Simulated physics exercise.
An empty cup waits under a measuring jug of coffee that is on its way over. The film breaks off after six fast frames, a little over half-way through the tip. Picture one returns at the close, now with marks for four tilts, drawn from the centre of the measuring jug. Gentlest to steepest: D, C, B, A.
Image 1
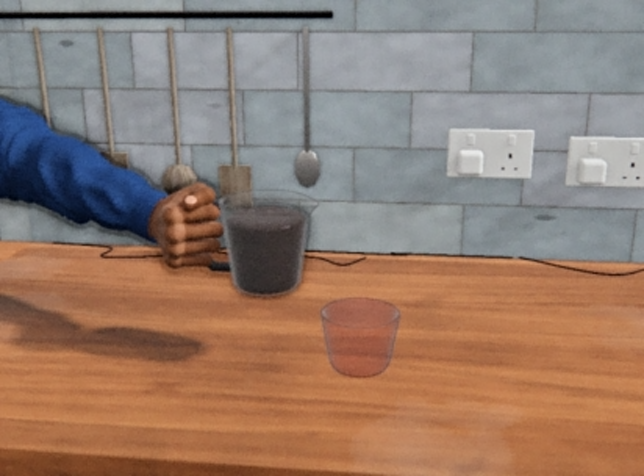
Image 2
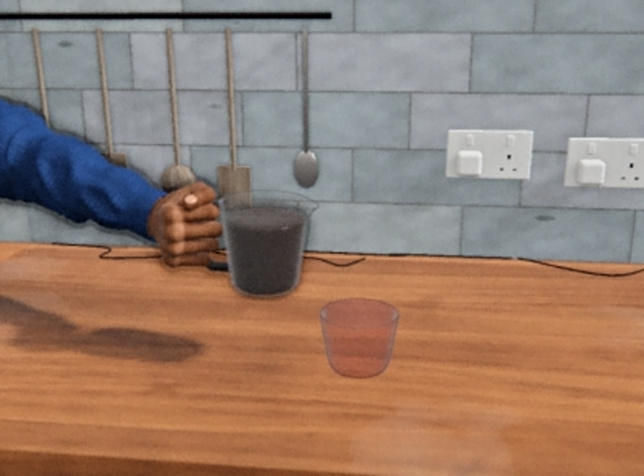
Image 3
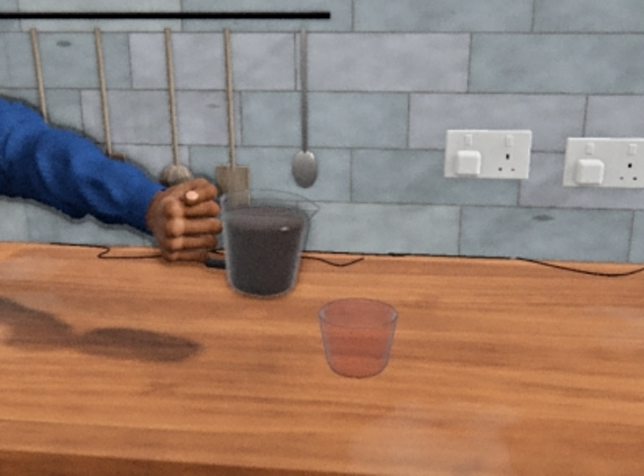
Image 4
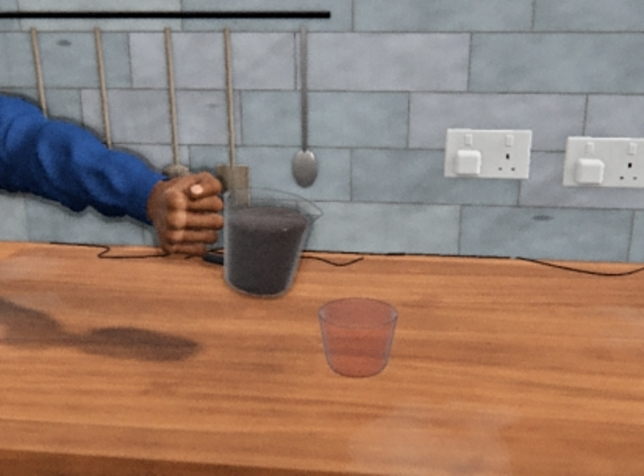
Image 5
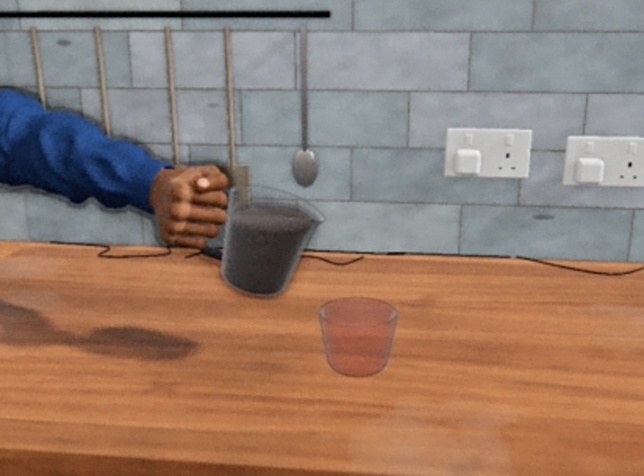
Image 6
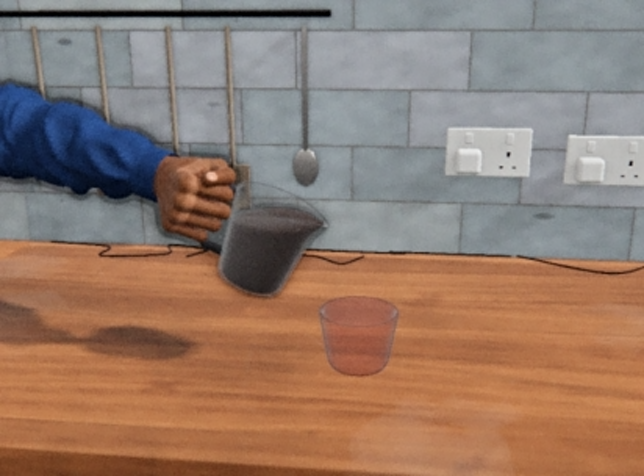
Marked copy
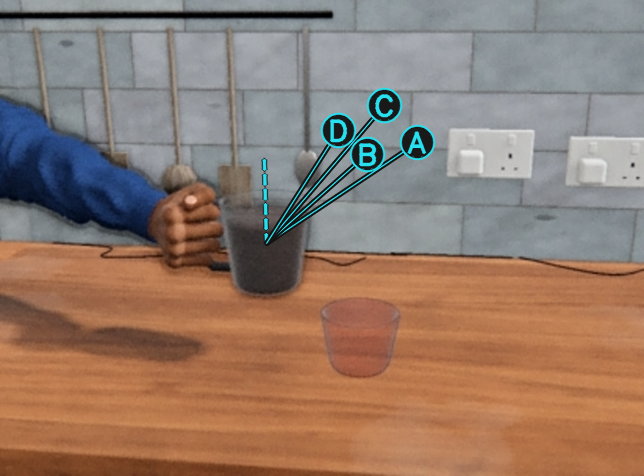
A hand tilts a clear jug of dark coffee rightward above a wooden counter.
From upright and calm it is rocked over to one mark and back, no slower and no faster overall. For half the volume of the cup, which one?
It is A.
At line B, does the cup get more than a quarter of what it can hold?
Yes.
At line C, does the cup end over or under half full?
Under.
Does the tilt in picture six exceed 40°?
No, it does not.
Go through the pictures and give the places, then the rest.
In the first frame, upright, lip at (317, 204); rim of the cup round (360, 312); nothing has left yet.
In the second frame, upright, lip at (317, 206); nothing has left yet.
In the third frame, tipped about 5°, lip at (318, 209); nothing has left yet.
In the fourth frame, tipped about 10°, lip at (321, 213); nothing has left yet.
In the fifth frame, tipped about 16°, lip at (325, 219); nothing has left yet.
In the sixth frame, tipped about 23°, lip at (328, 226); nothing has left yet.
In cyan, A at (403, 151); B at (354, 165); C at (373, 118); D at (329, 144).
With A, the cup ends with about 49 % of what it can hold.
With B, the cup ends with about 34 % of what it can hold.
With C, the cup ends with about 21 % of what it can hold.
With D, the cup ends with about 10 % of what it can hold.
